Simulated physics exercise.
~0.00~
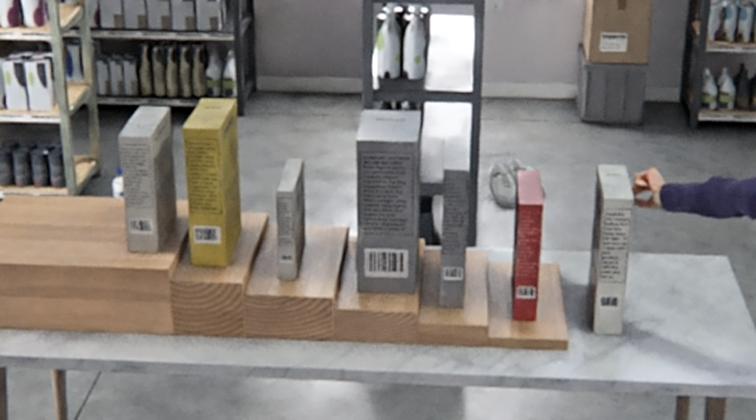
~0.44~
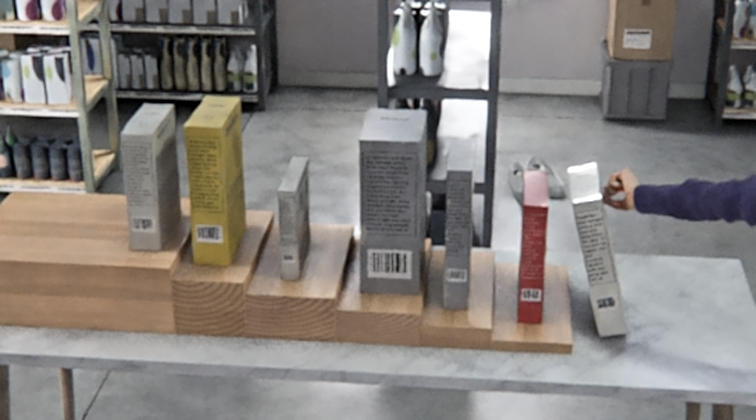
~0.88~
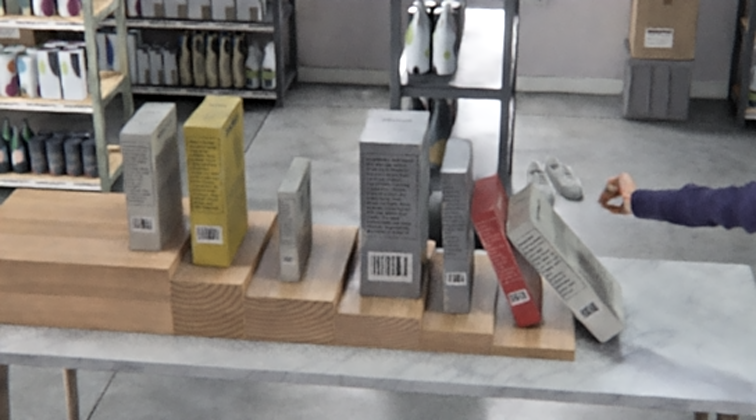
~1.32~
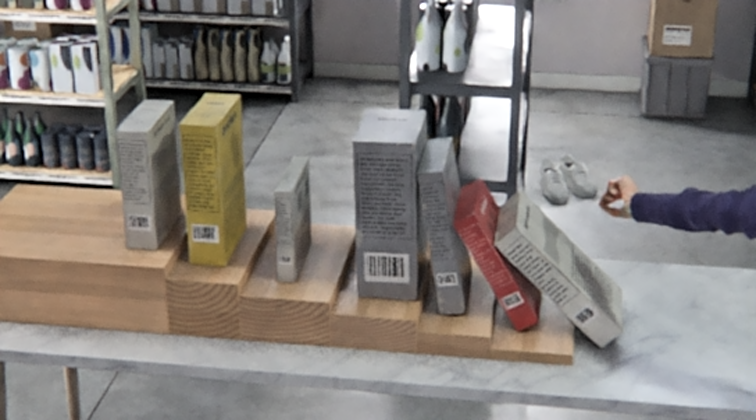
The footage shows a hand tipping the rightmost of seven boxes on a stepped wooden display leftward into the red box, which leans against the slim grey box beside it; all three end tilted, while the yellow box and the others stay upright.
